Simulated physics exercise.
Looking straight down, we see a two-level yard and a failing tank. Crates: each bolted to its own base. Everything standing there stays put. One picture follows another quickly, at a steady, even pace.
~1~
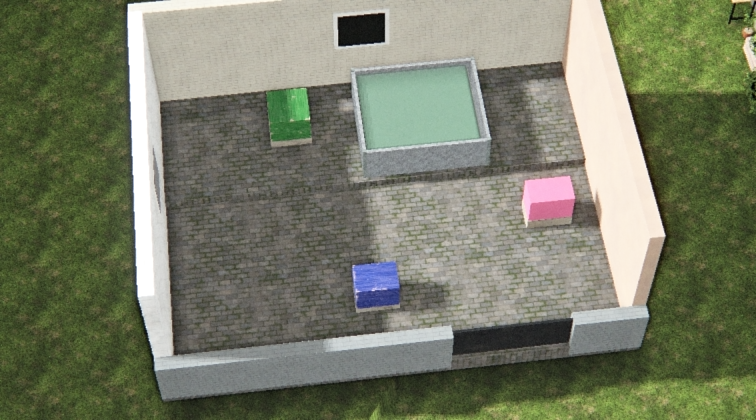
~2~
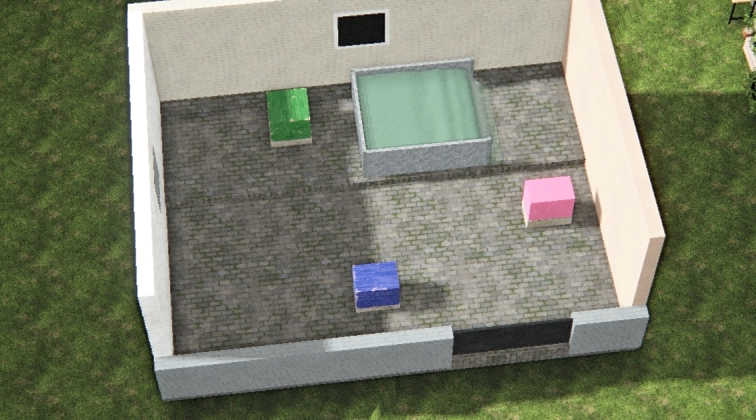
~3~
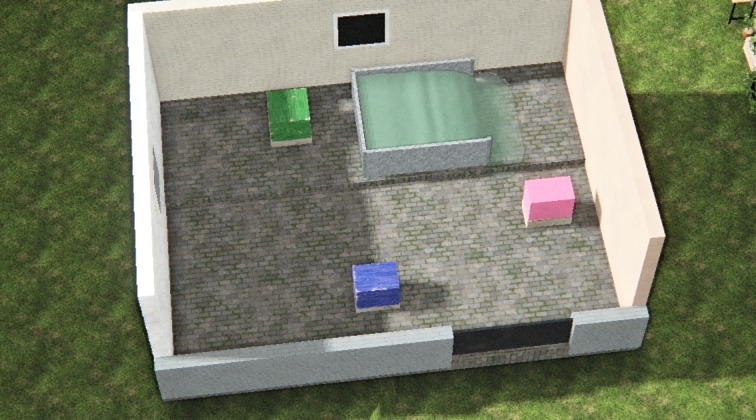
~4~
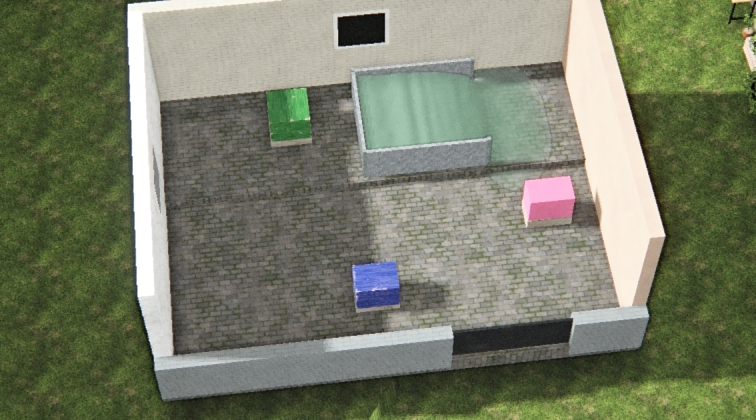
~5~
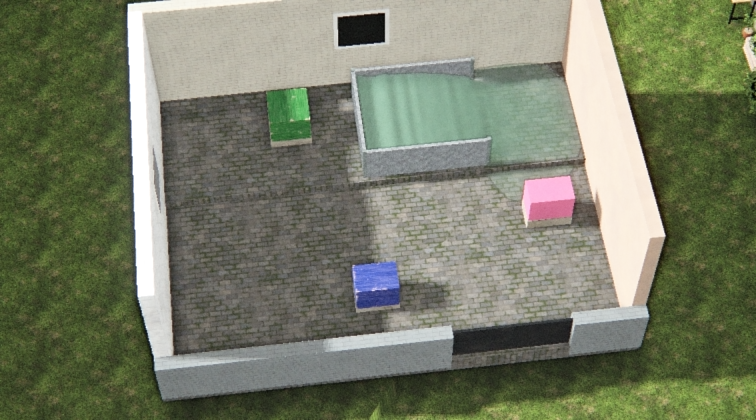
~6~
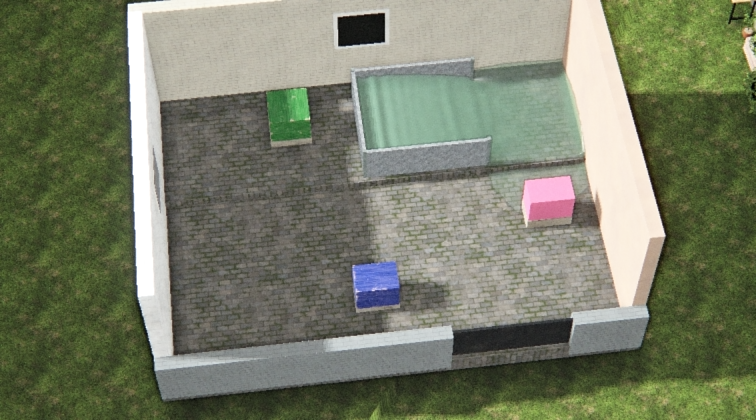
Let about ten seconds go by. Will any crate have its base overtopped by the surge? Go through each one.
Each in turn: The green crate is spared, the blue crate is overtopped, the pink crate is overtopped.
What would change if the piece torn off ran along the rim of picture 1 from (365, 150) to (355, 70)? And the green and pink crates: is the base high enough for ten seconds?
Note - green goes wet, pink remains untouched.
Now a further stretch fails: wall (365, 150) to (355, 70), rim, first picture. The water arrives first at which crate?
The green one, by my reading.
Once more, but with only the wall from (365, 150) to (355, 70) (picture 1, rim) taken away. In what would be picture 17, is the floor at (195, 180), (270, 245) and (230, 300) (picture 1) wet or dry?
Drenched; drenched; drenched.
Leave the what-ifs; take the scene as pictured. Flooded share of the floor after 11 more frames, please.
Close to 25 %.
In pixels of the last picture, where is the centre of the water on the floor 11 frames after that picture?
Estimate: (506, 138).
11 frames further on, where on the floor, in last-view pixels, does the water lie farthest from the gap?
About at (624, 328).
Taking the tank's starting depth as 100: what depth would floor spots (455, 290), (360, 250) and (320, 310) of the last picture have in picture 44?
Readings in order: Around 14, 10 and 2 %.
A moment on, water covers 15 % of the floor; the green crate not reached, the blue crate not reached, the pink crate water round its plinth.
Next, water covers 25 % of the floor; the green crate not reached, the blue crate not reached, the pink crate water round its plinth.
Then, water covers 40 % of the floor; the green crate water round its plinth, the blue crate not reached, the pink crate water round its plinth.
Later, water covers 85 % of the floor; the green crate water round its plinth, the blue crate water round its plinth, the pink crate water round its plinth.
In the end, water covers 90 % of the floor; the green crate stayed above the water, the blue crate was topped, the pink crate was topped.
